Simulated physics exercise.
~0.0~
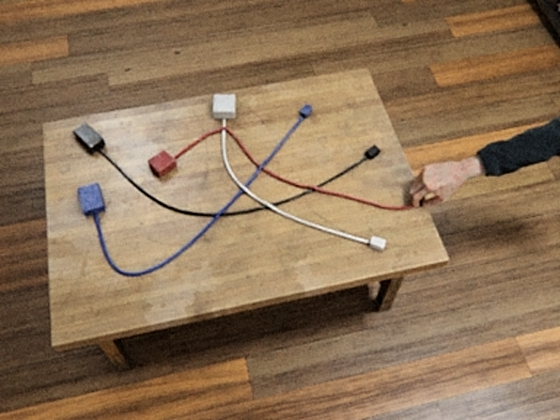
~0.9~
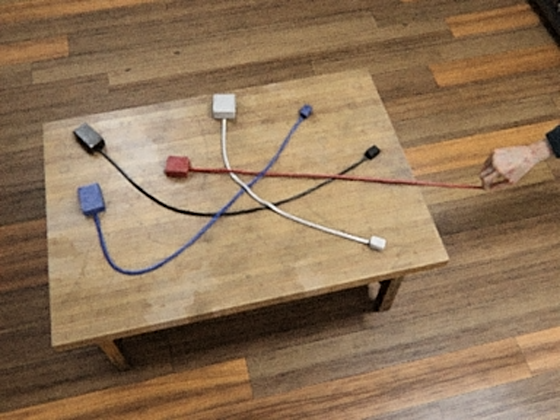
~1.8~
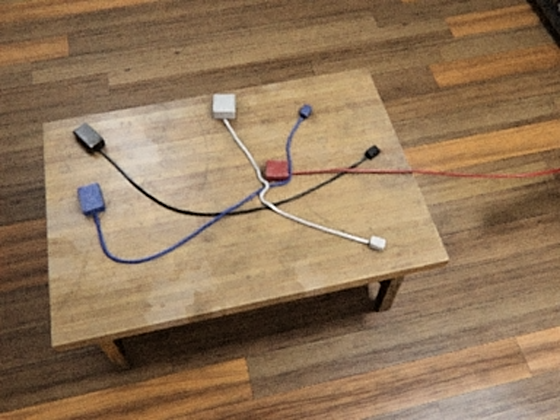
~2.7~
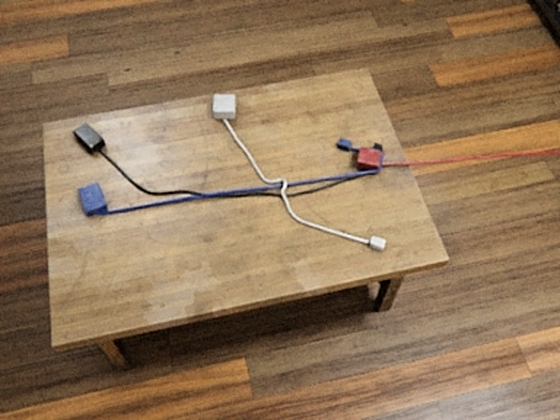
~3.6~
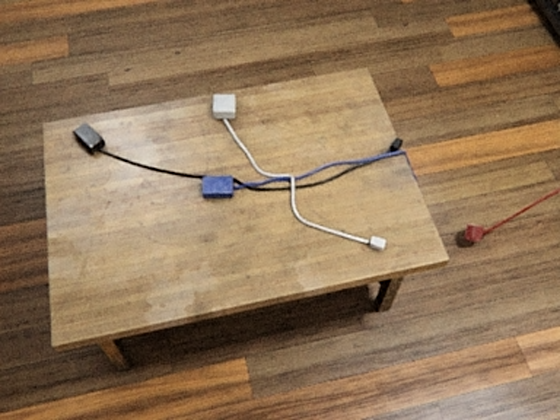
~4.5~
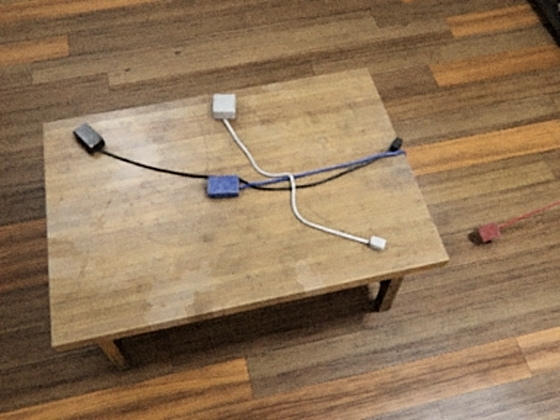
On a wooden table, a hand pulls a red cable right until its charger falls off, dragging the blue charger toward the middle.
